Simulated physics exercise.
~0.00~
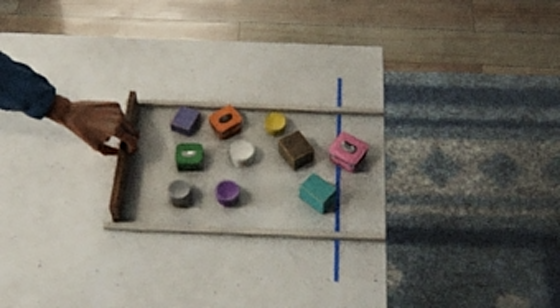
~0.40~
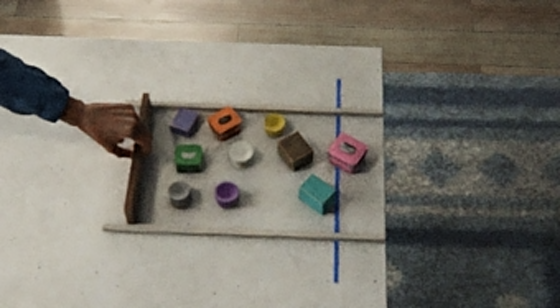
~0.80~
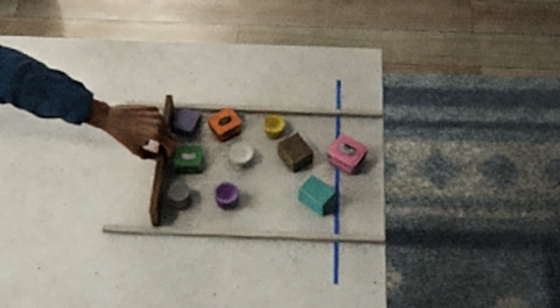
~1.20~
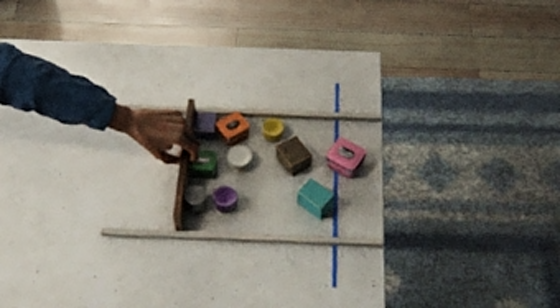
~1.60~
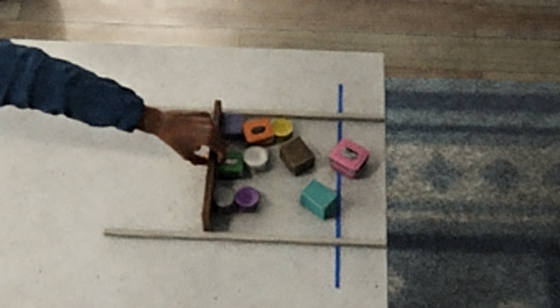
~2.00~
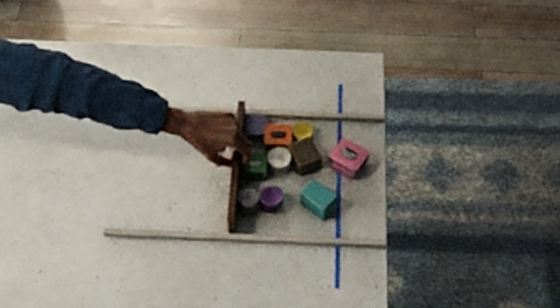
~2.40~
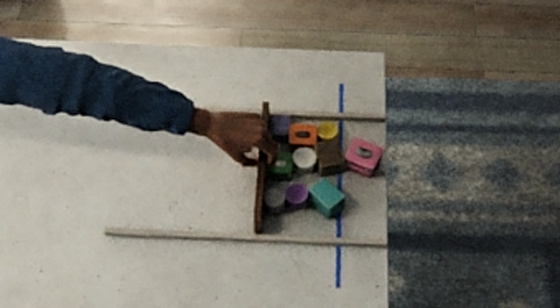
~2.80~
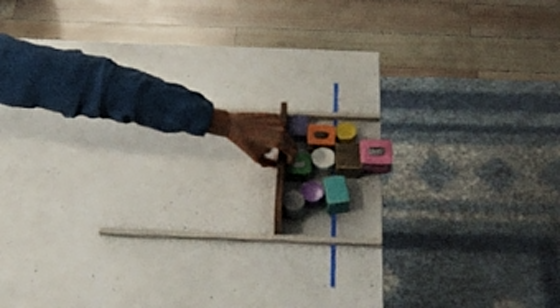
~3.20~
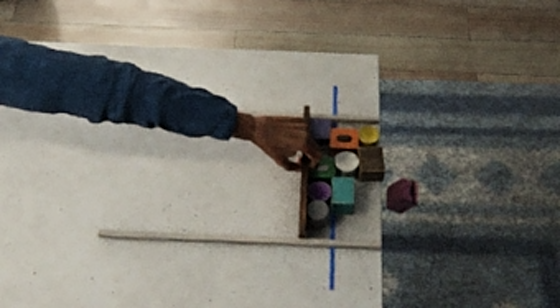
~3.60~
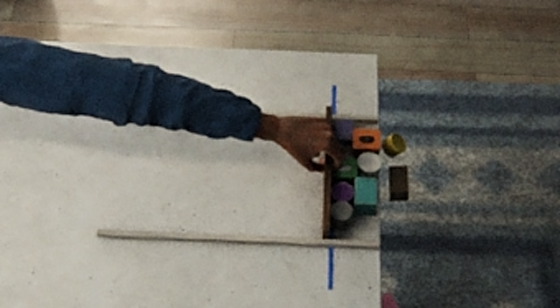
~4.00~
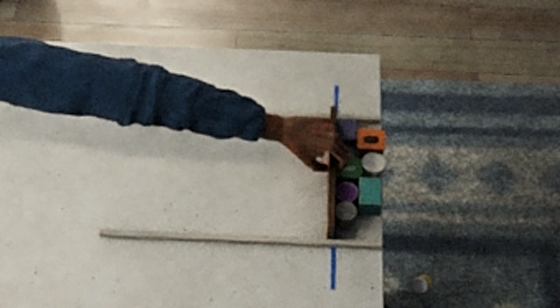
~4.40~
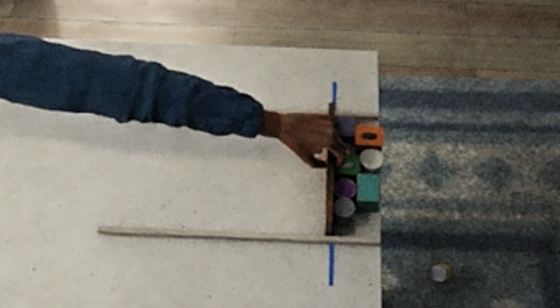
Hand sliding an upright board rightward, crowding small coloured blocks and tubs together and sending a few off the table's right edge.
